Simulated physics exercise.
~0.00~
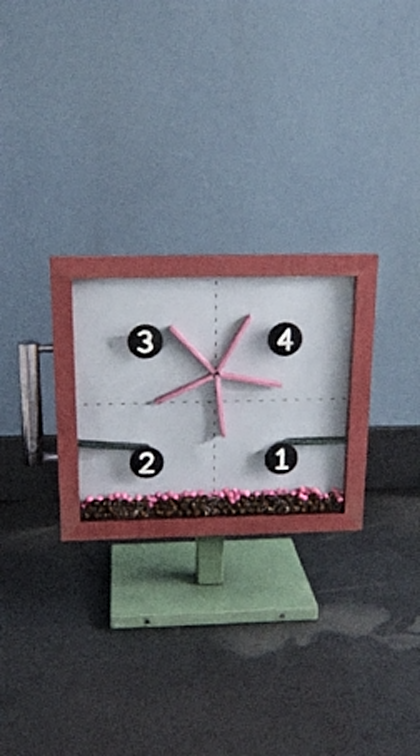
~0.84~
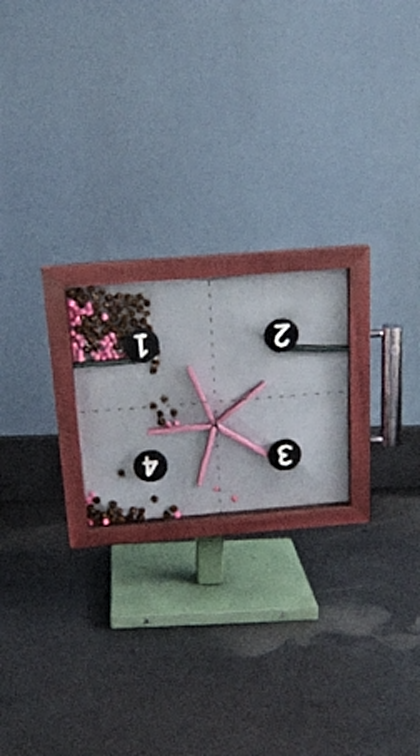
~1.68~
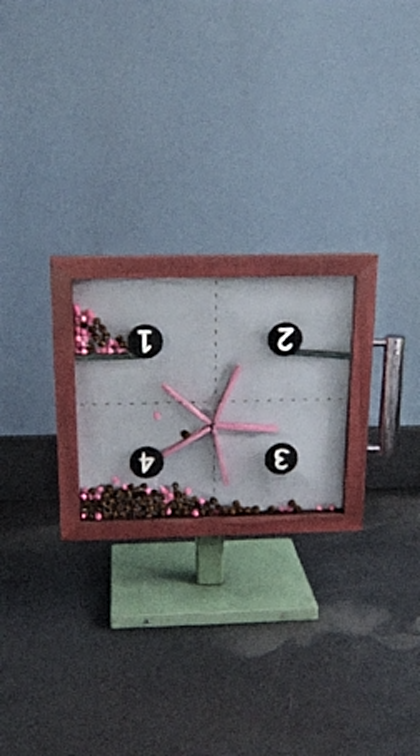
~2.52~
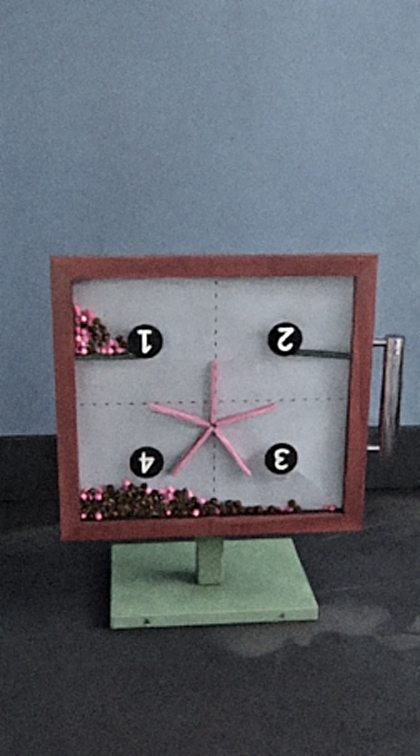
At first, a red-framed square case stands upright on a green base, with dark and smaller pink beads spread along its bottom and a pink five-armed wheel near the middle. The case turns clockwise until it is nearly upside down, carrying its handle from the left side to the right. Many beads are now heaped on the ledge at upper left, while others spill past its end and drop by the wheel. They gather along the bottom as the wheel's arms shift. Finally, the case rests upside down, with most beads in quarter four at lower left, a smaller heap still on quarter one's ledge, and some trailing into quarter three.
